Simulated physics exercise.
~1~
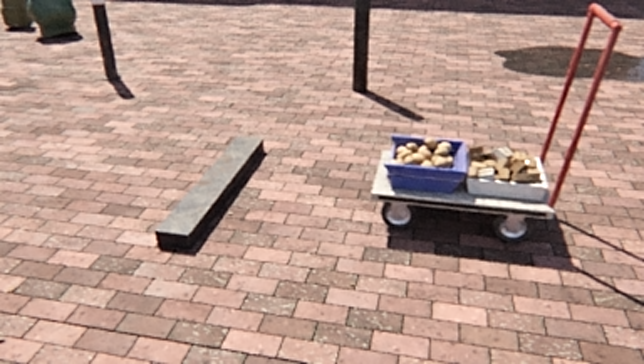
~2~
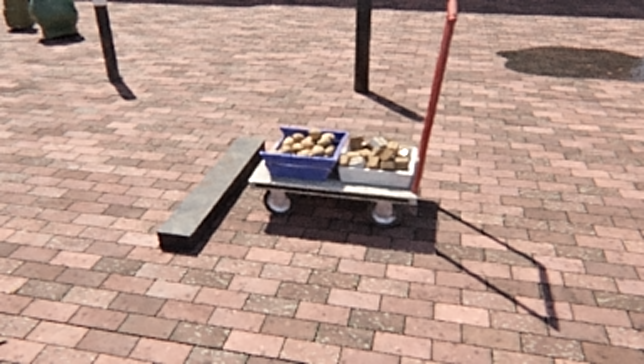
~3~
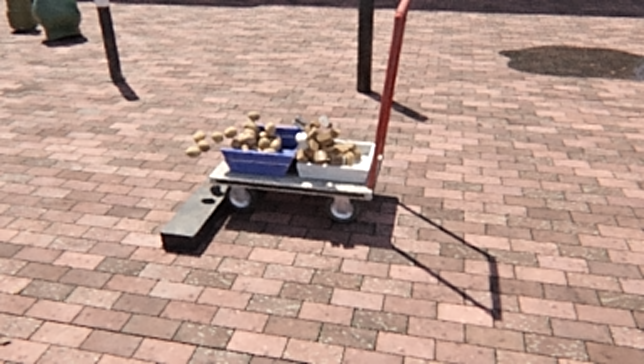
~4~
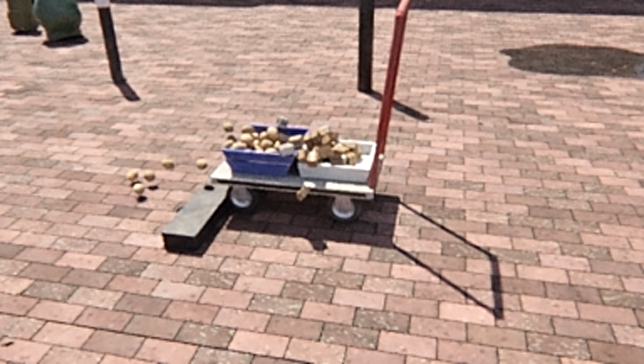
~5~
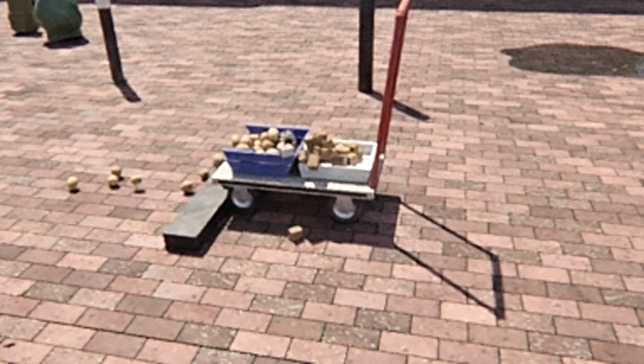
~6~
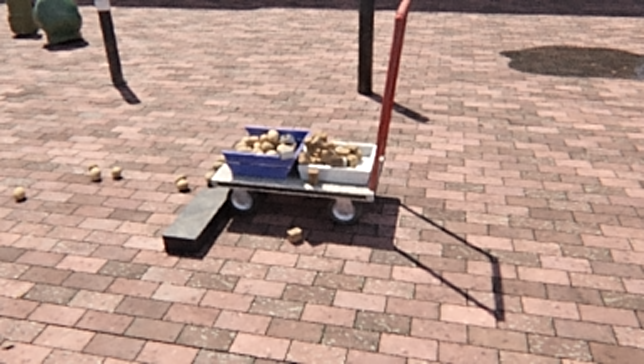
A trolley rolls left into a wheel stop and halts, and some potatoes spill onto the bricks.
